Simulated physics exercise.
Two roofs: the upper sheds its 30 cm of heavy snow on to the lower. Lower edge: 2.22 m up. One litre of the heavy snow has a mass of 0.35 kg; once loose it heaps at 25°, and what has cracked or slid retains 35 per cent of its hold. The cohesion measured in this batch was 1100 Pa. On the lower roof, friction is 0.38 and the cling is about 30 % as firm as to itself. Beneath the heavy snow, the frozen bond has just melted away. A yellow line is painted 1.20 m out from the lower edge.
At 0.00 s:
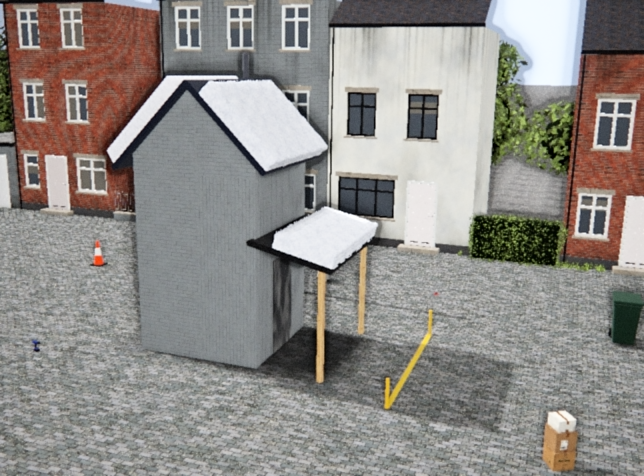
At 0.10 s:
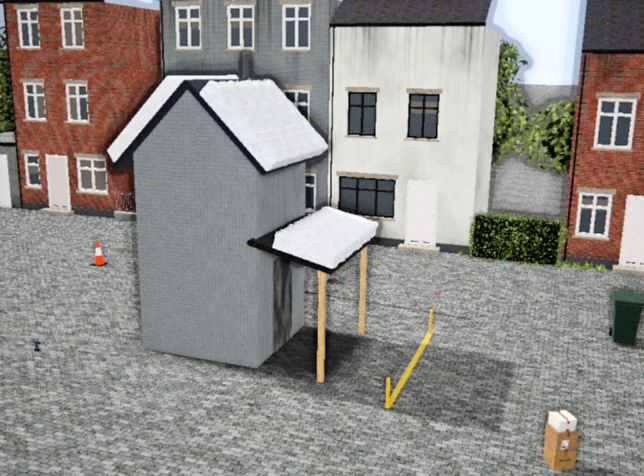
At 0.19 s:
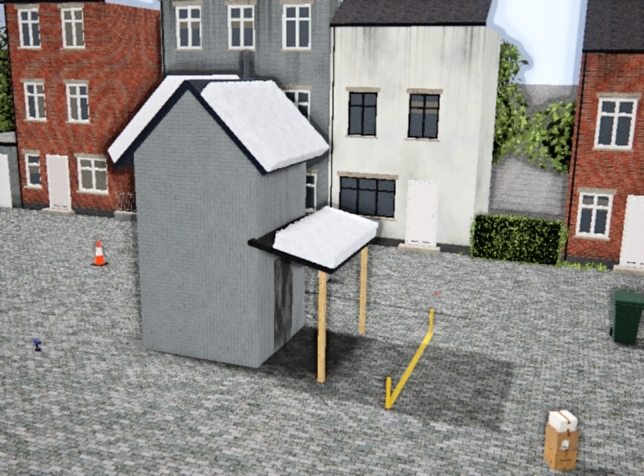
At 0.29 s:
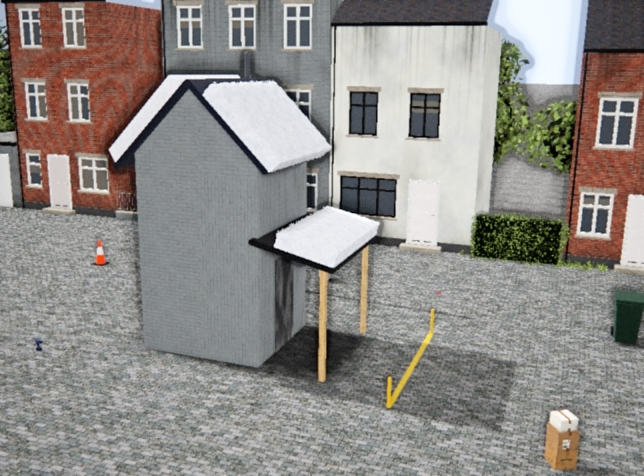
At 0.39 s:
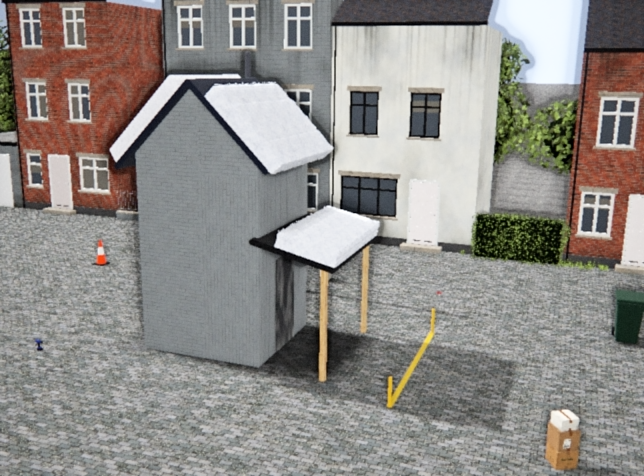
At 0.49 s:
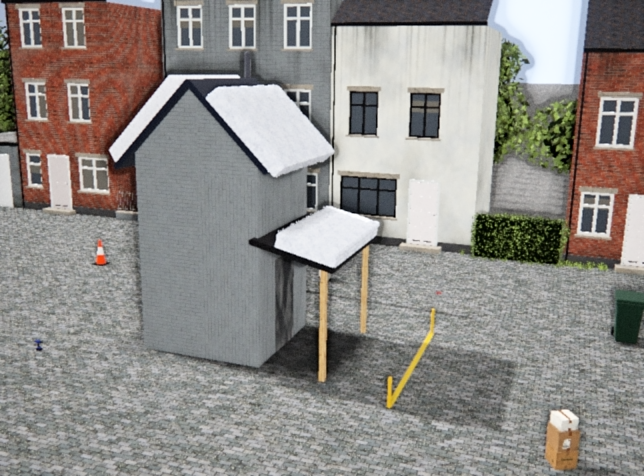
The video shows a grey building with snow on its main roof and lower porch roof, beside a yellow line on a cobbled square. The porch snow creeps very slightly down the slope in one piece, while everything else appears still.
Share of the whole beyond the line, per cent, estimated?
Near 10 %.
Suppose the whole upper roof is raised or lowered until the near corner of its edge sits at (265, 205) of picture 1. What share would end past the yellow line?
0 %, roughly.
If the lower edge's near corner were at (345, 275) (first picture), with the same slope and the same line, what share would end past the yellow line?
It would come to roughly 5 percent.
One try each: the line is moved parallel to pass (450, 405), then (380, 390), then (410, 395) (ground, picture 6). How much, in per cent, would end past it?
0 %, then 18 %, then 5 %.
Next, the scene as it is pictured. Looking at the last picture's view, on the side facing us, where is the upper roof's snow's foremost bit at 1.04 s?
Near (306, 239), I'd say.
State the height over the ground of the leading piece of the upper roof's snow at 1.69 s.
Close to 2.6 metres, I reckon.
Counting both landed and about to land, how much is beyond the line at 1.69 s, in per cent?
About 0 %.
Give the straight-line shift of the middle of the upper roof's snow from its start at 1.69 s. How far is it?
I'd say close to 2.2 m.
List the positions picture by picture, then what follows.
The first frame shows foremost bit of the heavy snow at (267, 150).
The second frame shows foremost bit of the heavy snow at (268, 150), its middle shifted 6 mm.
The third frame shows foremost bit of the heavy snow at (269, 154), its middle shifted 2.4 cm, 1 % of it past the upper edge, in one piece.
The fourth frame shows foremost bit of the heavy snow at (271, 161), its middle shifted 5.3 cm, 3 % of it past the upper edge, in one piece.
The fifth frame shows foremost bit of the heavy snow at (273, 158), its middle shifted 9.7 cm, 6 % of it past the upper edge, in one piece.
The sixth frame shows foremost bit of the heavy snow at (275, 163), its middle shifted 16 cm, 9 % of it past the upper edge, in one piece.
After 1.04 s, none is below the lower edge and 0 % is past the line.
After 1.69 s, none is below the lower edge and 0 % is past the line.
After 2.35 s, 20 % is below the lower edge and 0 % is past the line.
After 3.00 s, 39 % is below the lower edge and 10 % is past the line.
After 5.20 s, 59 % is below the lower edge and 10 % is past the line.
